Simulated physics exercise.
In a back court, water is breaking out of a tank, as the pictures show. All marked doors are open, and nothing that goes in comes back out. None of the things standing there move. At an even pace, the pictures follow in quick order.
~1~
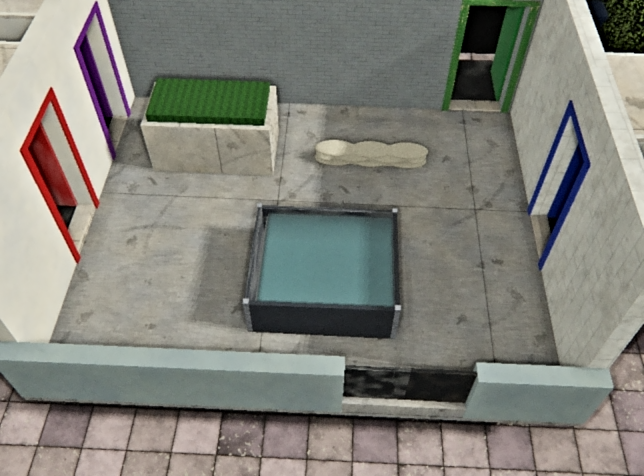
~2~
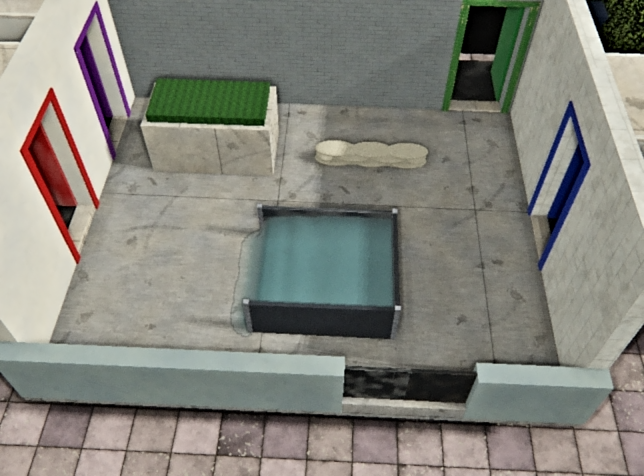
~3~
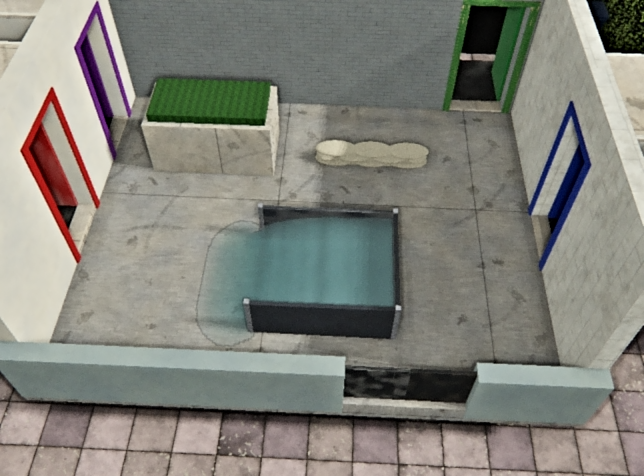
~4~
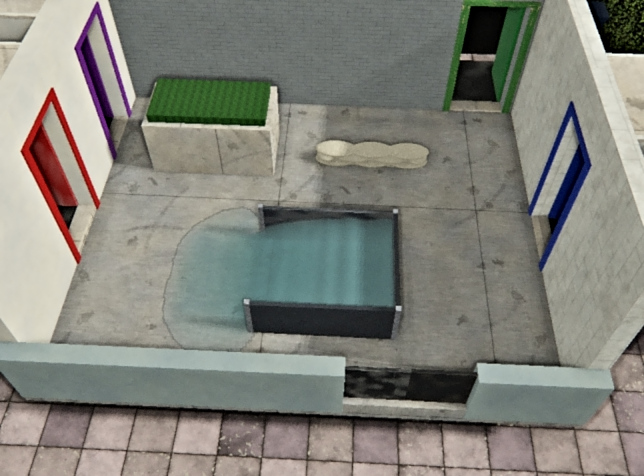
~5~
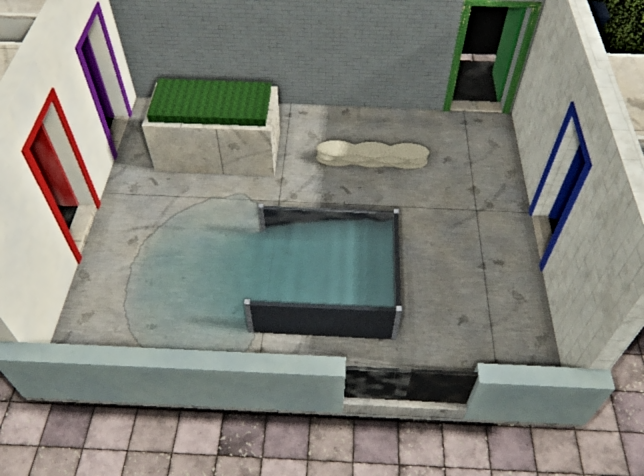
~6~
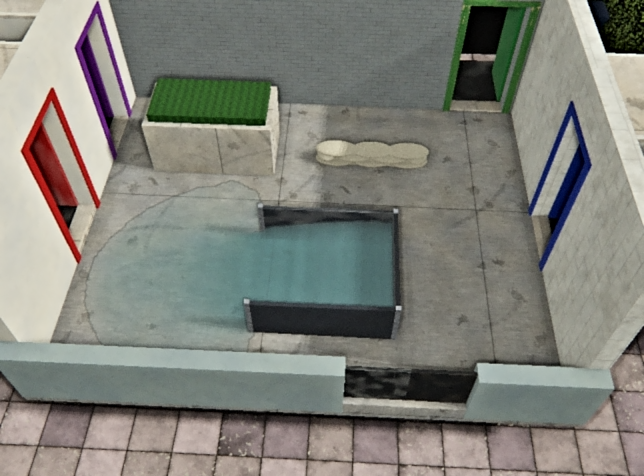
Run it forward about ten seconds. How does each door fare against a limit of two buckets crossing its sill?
The green door will most likely keep inside the limit, the red door will most likely go past the limit, the blue door will most likely go past the limit, the purple door will most likely go past the limit.
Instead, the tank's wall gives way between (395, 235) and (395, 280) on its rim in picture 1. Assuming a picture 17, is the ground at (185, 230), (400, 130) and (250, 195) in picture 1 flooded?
Log: Point 1 unreached; point 2 unreached; point 3 unreached.
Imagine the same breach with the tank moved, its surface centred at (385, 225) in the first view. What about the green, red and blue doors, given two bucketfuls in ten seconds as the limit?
As I see it, the green door stays within the limit, the red door overshoots and the blue door stays within the limit.
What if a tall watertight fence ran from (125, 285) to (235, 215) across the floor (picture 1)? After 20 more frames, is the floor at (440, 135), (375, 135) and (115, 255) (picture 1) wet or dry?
Taking the points in turn, they are high and dry, high and dry and inundated.
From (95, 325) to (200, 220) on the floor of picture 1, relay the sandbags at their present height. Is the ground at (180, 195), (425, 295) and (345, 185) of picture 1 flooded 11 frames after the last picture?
Going through them, they'd be waterlogged, then left unsoaked, then left unsoaked.
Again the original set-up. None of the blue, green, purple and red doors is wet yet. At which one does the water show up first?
The one in red, I reckon.
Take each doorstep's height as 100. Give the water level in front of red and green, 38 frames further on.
First 60 percent, then 0 percent.
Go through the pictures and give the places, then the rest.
In the first picture, still water in the tank at (325, 258).
In the second picture, the front is at a hidden place, out from the gap at (258, 274).
In the third picture, the front is at (234, 228), out from the gap at (259, 275).
In the fourth picture, the front is at (224, 215), out from the gap at (259, 276).
In the fifth picture, the front is at (131, 308), out from the gap at (260, 276).
In the sixth picture, water pours out at (259, 276) and has run to (102, 258).
A moment on, water covers 30 % of the floor; the green door not reached, the red door under two buckets in, the blue door not reached, the purple door not reached.
Next, water covers 30 % of the floor; the green door not reached, the red door over two buckets in, the blue door not reached, the purple door wet at the sill, nothing in.
Then, water covers 35 % of the floor; the green door not reached, the red door far over two buckets in, the blue door not reached, the purple door under two buckets in.
Later, water covers 70 % of the floor; the green door not reached, the red door far over two buckets in, the blue door not reached, the purple door over two buckets in.
In the end, water covers 95 % of the floor; the green door under two buckets in, the red door far over two buckets in, the blue door over two buckets in, the purple door over two buckets in.
